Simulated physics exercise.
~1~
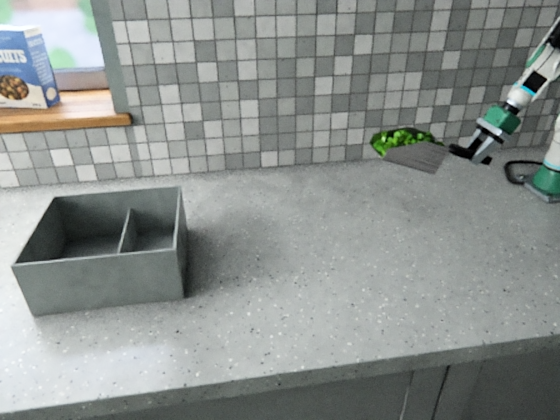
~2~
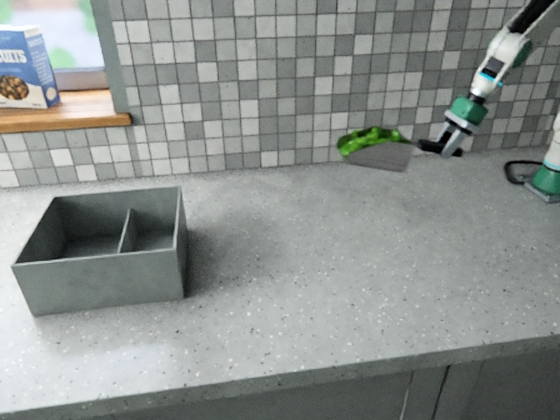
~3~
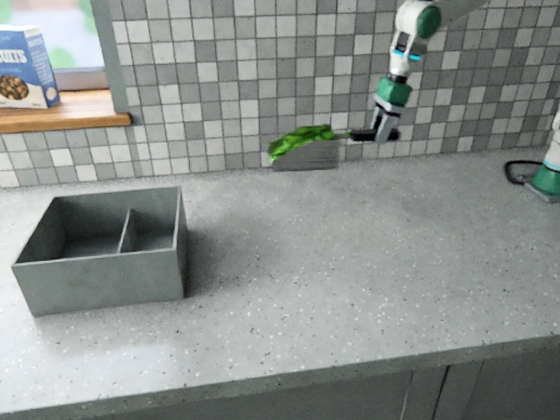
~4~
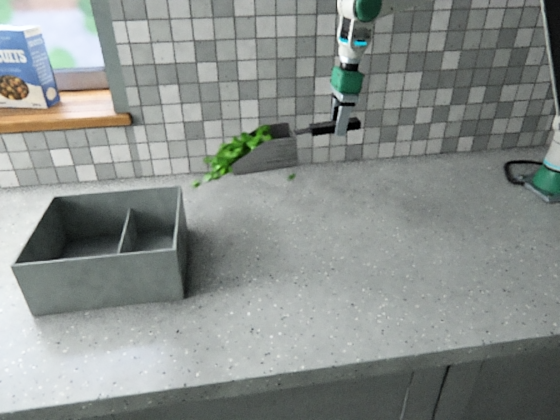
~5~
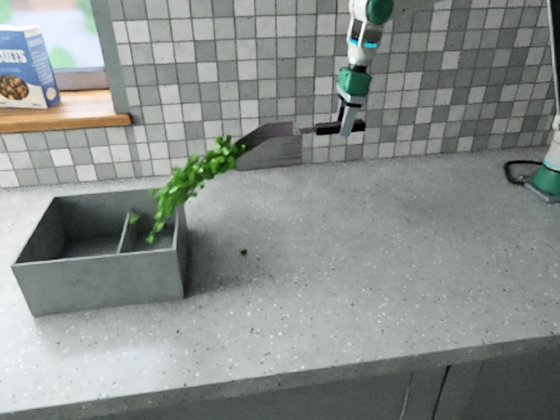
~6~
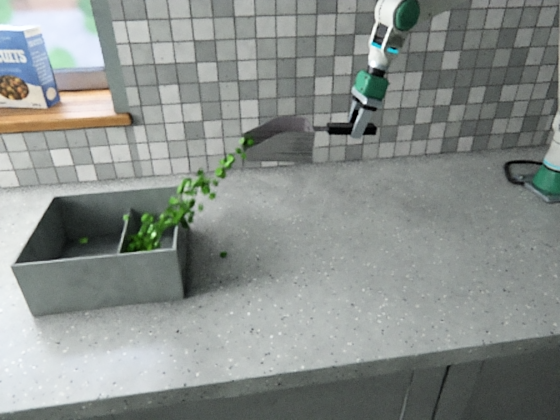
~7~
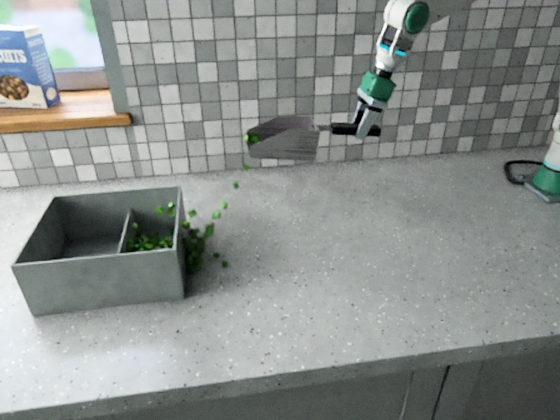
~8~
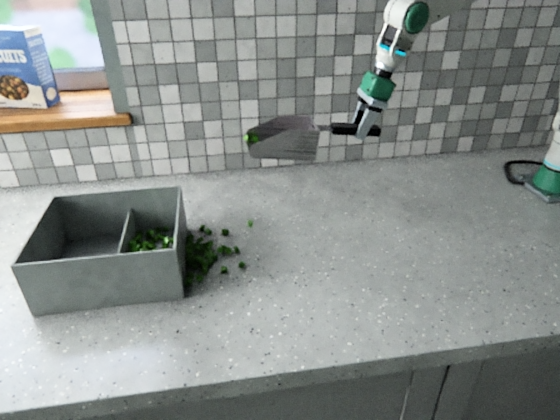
The video shows a robot arm carrying a scoop of green vegetable pieces left across a countertop and tipping them toward a divided gray bin. Many land in its right compartment, others scatter on the counter beside it, and a little stays on the scoop as the arm stops.
